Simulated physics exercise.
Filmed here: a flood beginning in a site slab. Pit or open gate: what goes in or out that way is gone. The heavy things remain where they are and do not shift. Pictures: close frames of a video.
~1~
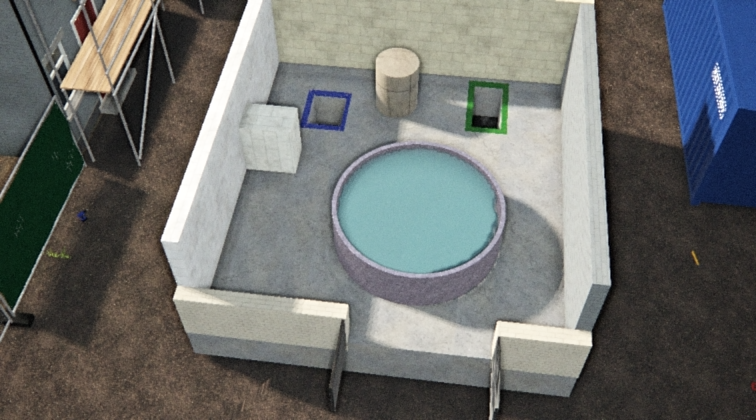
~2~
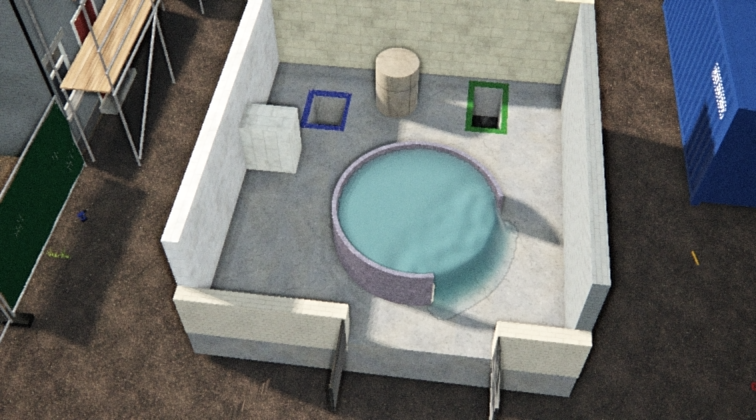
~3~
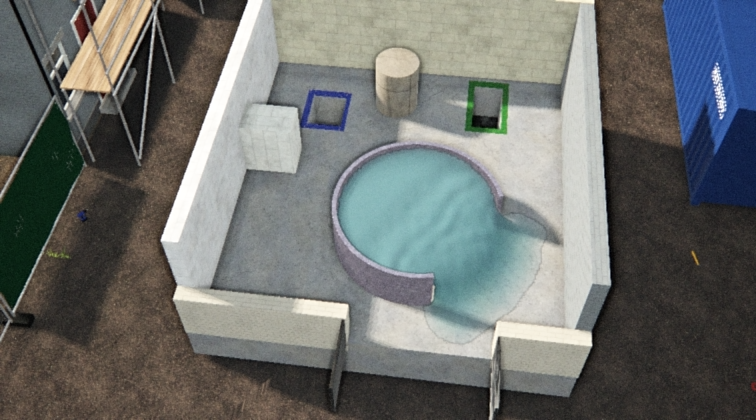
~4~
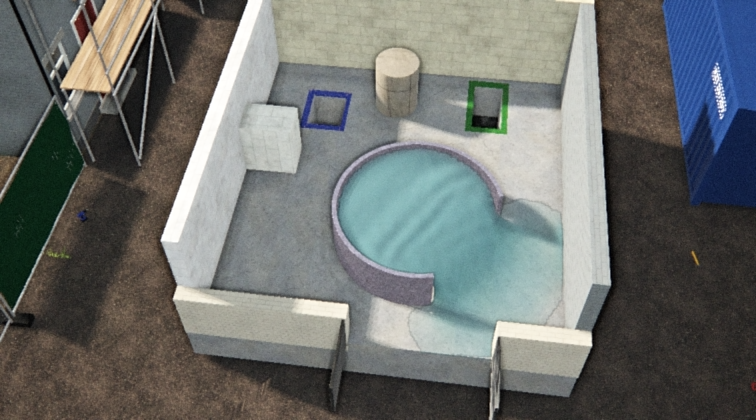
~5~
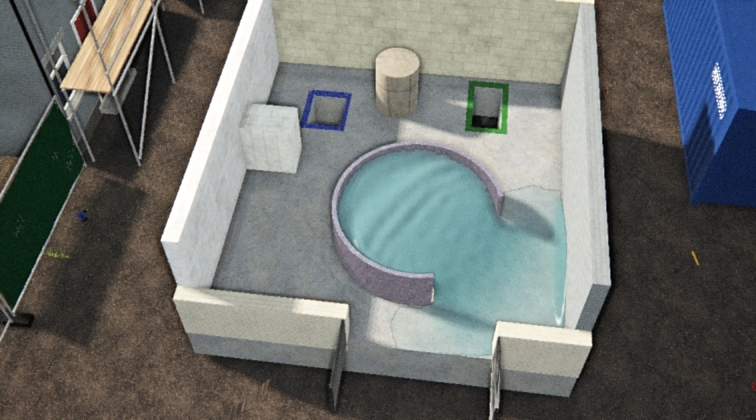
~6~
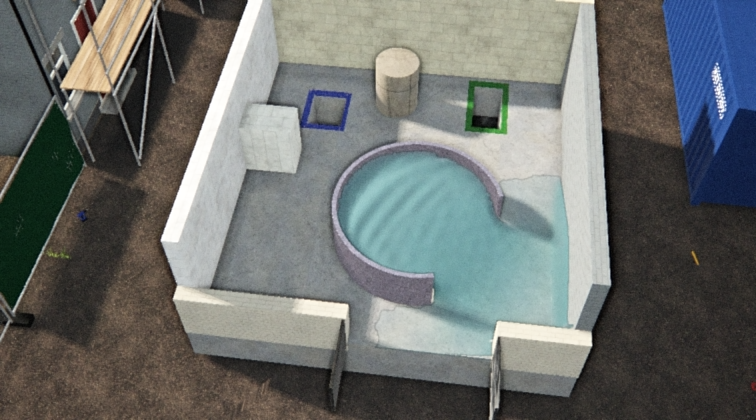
A walled concrete slab on a dirt building site is seen from high above by a still camera. A round, purplish-rimmed pool of blue-green water sits at the centre, with a white block at left, a beige cylinder behind, blue- and green-edged pits at the back, and a gap in the front wall. The pool's lower-right side opens, and water pours out, spreading across the floor to the right wall.
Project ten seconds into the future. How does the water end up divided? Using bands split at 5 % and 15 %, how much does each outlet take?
I would say the gate draws off over 15 %, the green pit draws off over 15 %, the blue pit draws off under 5 %.
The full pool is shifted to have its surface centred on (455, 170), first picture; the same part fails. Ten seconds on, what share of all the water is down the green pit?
Share in the green pit - 15 %.
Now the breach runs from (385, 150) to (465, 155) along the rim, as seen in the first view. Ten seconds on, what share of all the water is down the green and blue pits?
Green 40 %, blue 25 %.
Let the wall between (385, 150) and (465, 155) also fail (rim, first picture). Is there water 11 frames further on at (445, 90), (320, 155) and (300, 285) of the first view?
The first would be drenched, the second still unwetted and the third still unwetted.
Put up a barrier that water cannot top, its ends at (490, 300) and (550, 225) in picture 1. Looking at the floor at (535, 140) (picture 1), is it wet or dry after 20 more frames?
At that place: Awash.
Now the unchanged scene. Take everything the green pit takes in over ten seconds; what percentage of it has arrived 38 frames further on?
Share at that point: Roughly 65 %.
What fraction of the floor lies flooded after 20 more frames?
Close to 55 percent, by my reckoning.
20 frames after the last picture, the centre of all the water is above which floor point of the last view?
Close to (467, 234).
A moment on, water covers 25 % of the floor; the gate 4 %, the green pit 0 %, the blue pit 0 %.
Next, water covers 35 % of the floor; the gate 10 %, the green pit 0 %, the blue pit 0 %.
Then, water covers 55 % of the floor; the gate 20 %, the green pit 5 %, the blue pit 0 %.
Later, water covers 60 % of the floor; the gate 30 %, the green pit 15 %, the blue pit 1 %.
In the end, water covers 75 % of the floor; the gate 39 %, the green pit 23 %, the blue pit 2 %.
